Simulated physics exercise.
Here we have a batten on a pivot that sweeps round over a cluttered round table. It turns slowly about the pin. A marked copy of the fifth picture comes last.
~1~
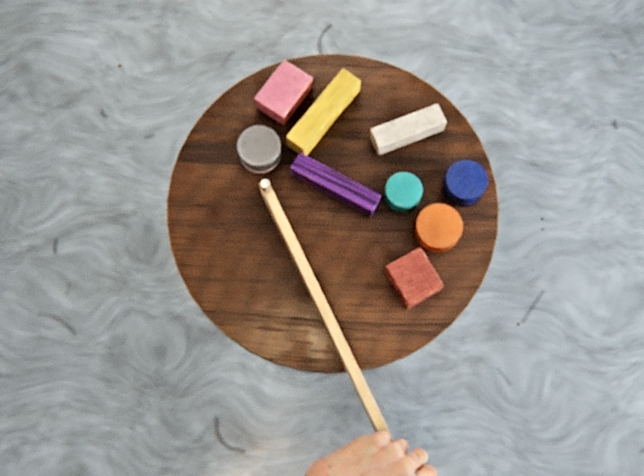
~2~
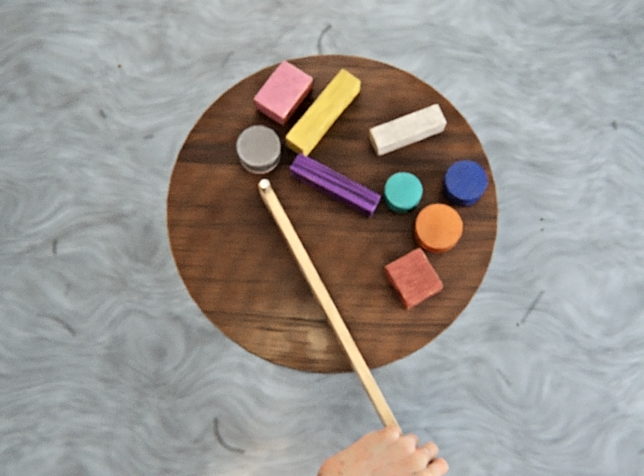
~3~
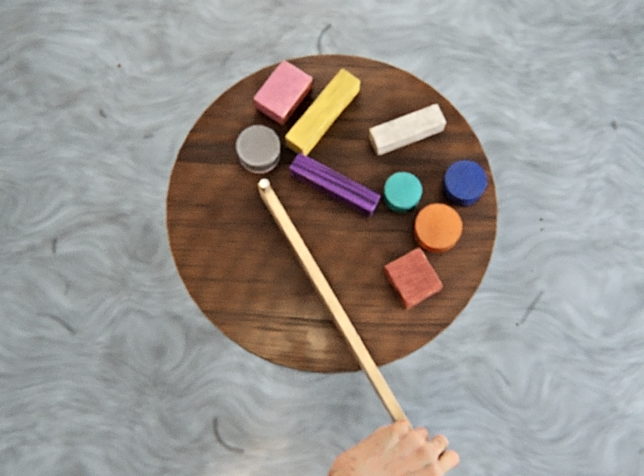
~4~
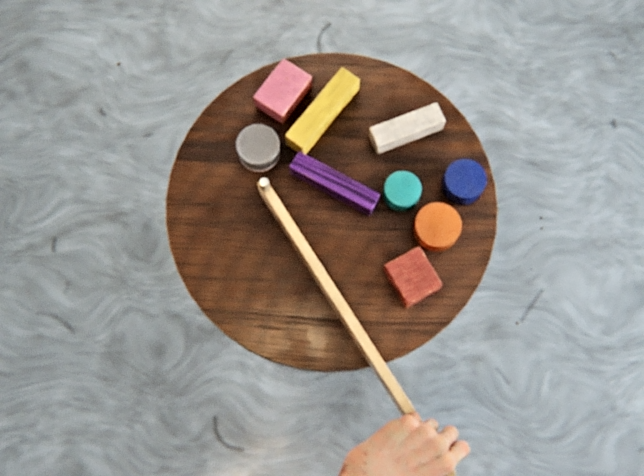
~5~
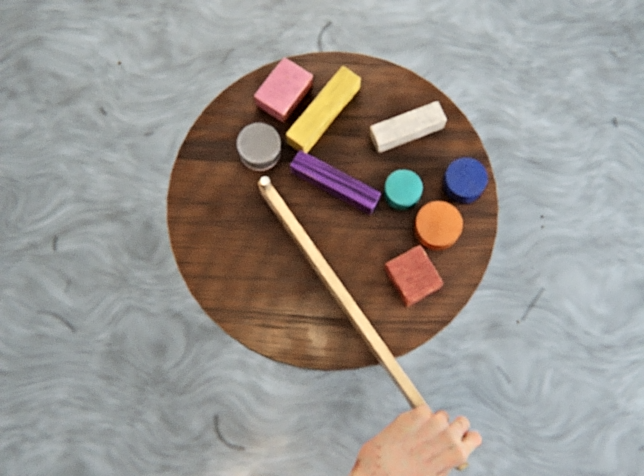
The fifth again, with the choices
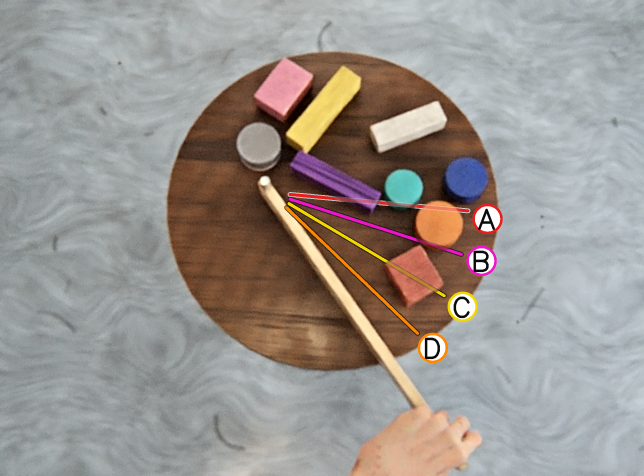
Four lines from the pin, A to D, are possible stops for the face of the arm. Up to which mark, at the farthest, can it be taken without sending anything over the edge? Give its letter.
B.
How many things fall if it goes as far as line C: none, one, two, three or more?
In all, none.
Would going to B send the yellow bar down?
No.
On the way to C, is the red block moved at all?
Yes.
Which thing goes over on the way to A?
It is the blue tin.
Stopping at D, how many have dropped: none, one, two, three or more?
In all, none.
On the marked copy, A at (379, 203); B at (375, 226); C at (366, 249); D at (351, 269).
Taking B. A third of the way, arm (352, 260); blue tin (465, 181); pink block (284, 90).
Two thirds of the way, arm (369, 236); blue tin (469, 174); orange tin (446, 209).
When it is over, arm (375, 221); blue tin (481, 155); orange tin (453, 186); nothing has fallen.
As for the rest, A drops the blue tin; C is safe but short; D is safe but short.
